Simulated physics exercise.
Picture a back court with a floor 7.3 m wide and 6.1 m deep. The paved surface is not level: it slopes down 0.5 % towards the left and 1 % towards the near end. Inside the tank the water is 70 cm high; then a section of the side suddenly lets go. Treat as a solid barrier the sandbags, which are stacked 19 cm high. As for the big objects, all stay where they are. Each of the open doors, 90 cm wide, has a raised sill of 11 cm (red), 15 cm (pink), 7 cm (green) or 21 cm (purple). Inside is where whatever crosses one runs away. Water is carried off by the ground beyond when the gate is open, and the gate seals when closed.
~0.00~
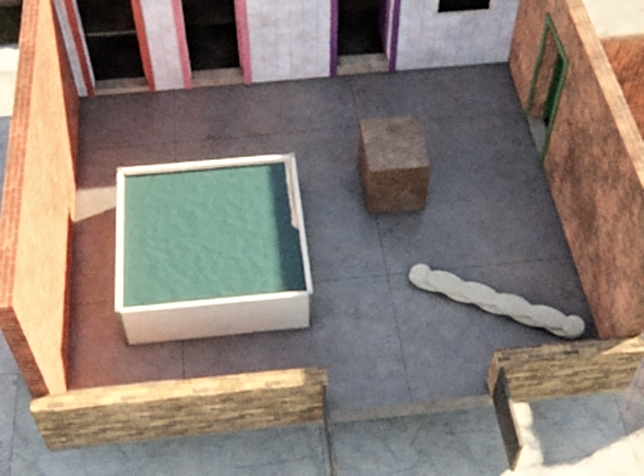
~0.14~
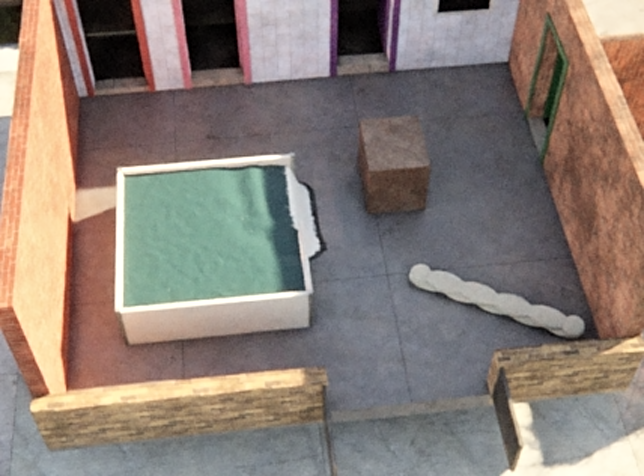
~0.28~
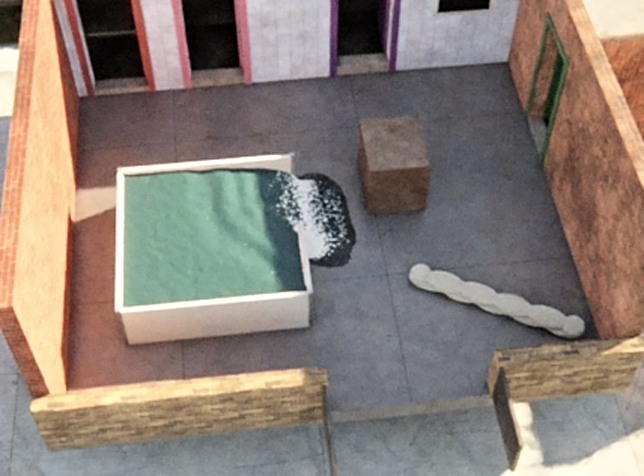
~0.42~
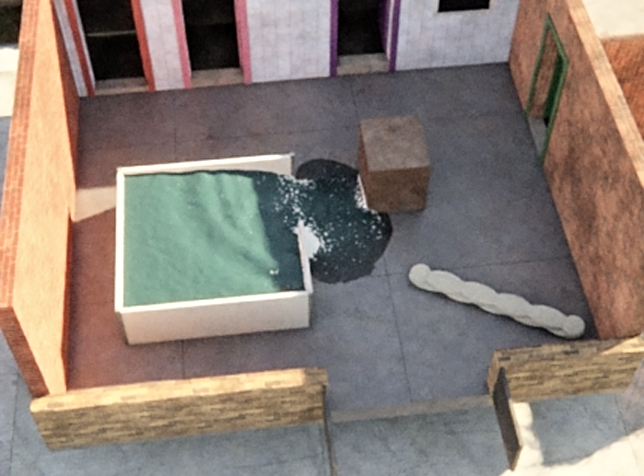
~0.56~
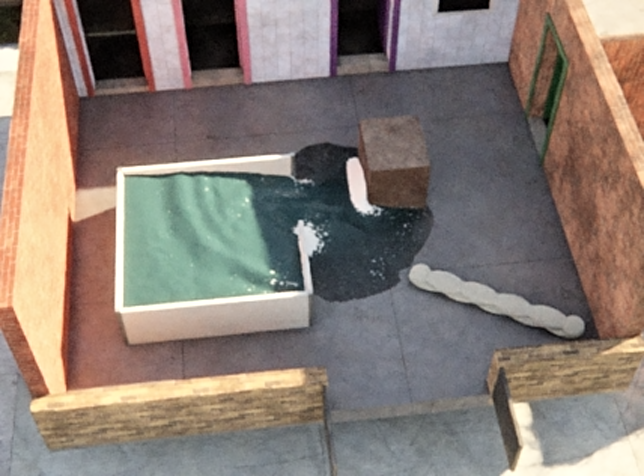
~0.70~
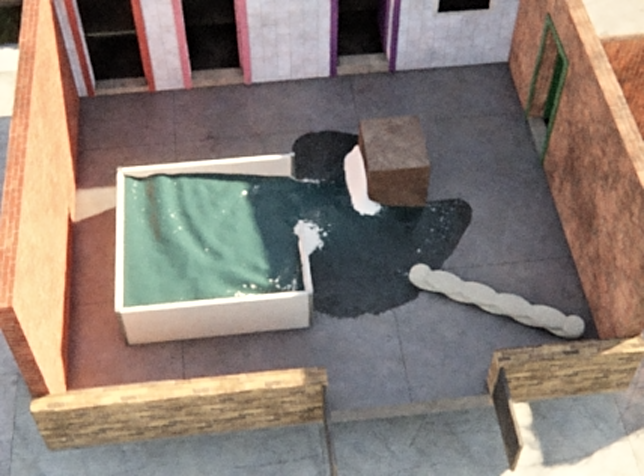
In this clip, a white-walled tank of green water opens on its right side in a walled courtyard, and water pours out, spreading across the grey floor, foaming against a brown block and reaching a pale twisted barrier.
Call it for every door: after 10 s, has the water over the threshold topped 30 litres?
Red door not topped, pink door not topped, green door topped, purple door not topped.
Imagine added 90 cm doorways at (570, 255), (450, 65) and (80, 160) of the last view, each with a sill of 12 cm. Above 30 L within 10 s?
In that order: Beyond it, short of it, short of it.
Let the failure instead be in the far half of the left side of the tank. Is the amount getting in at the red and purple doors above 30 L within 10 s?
Well, against that limit, at red it's too much, and at purple it's within bounds.
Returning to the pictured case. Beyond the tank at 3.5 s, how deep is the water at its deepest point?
Peak depth: Approx. 32 cm.
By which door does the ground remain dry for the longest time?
Red.
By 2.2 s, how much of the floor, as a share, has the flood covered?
Near 40 per cent is wet.
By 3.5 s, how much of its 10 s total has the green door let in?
I'd put it at about 0 per cent by that point.
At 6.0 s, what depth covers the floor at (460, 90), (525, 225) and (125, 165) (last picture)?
Depths: About 10, 13 and 6 centimetres.
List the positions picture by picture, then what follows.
In the first picture, the tank at (211, 232) is whole and still, 70 cm deep.
In the second picture, water pours out at (295, 213) and has run 0.7 m, to (305, 187); typically 9 cm deep outside, 70 cm at the tank's back.
In the third picture, the front is at (339, 259), 1.0 m from the gap at (295, 213); 1.1 m2 of floor is under water; 70 cm left at the back of the tank.
In the fourth picture, the front is at (387, 231), 1.4 m from the gap at (295, 214); 2.2 m2 of floor is under water; 70 cm left at the back of the tank.
In the fifth picture, water pours out at (295, 214) and has run 2.0 m, to (427, 215); typically 7 cm deep outside, 70 cm at the tank's back.
In the sixth picture, the front is at (466, 211), 2.6 m from the gap at (295, 214); 4.5 m2 of floor is under water; 70 cm left at the back of the tank.
After 1.4 s water covers 25 % of the floor and is deepest (55 cm) near (358, 203); red door not reached, pink door not reached, green door not reached, purple door not reached.
After 2.2 s water covers 40 % of the floor and is deepest (49 cm) near (358, 203); red door not reached, pink door 8 cm at the sill, 0 L in, green door 2 cm at the sill, 0 L in, purple door 24 cm at the sill, 2 L in.
After 3.5 s water covers 60 % of the floor and is deepest (32 cm) near (358, 203); red door 4 cm at the sill, 0 L in, pink door 11 cm at the sill, 0 L in, green door 5 cm at the sill, 0 L in, purple door 19 cm at the sill, 8 L in.
After 6.0 s water covers 80 % of the floor and is deepest (22 cm) near (358, 203); red door 6 cm at the sill, 1 L in, pink door 8 cm at the sill, 0 L in, green door 18 cm at the sill, 48 L in, purple door 19 cm at the sill, 8 L in.
After 10.0 s water covers 95 % of the floor and is deepest (16 cm) near (585, 322); red door 11 cm at the sill, 3 L in, pink door 7 cm at the sill, 0 L in, green door 6 cm at the sill, 120 L in, purple door 10 cm at the sill, 8 L in.
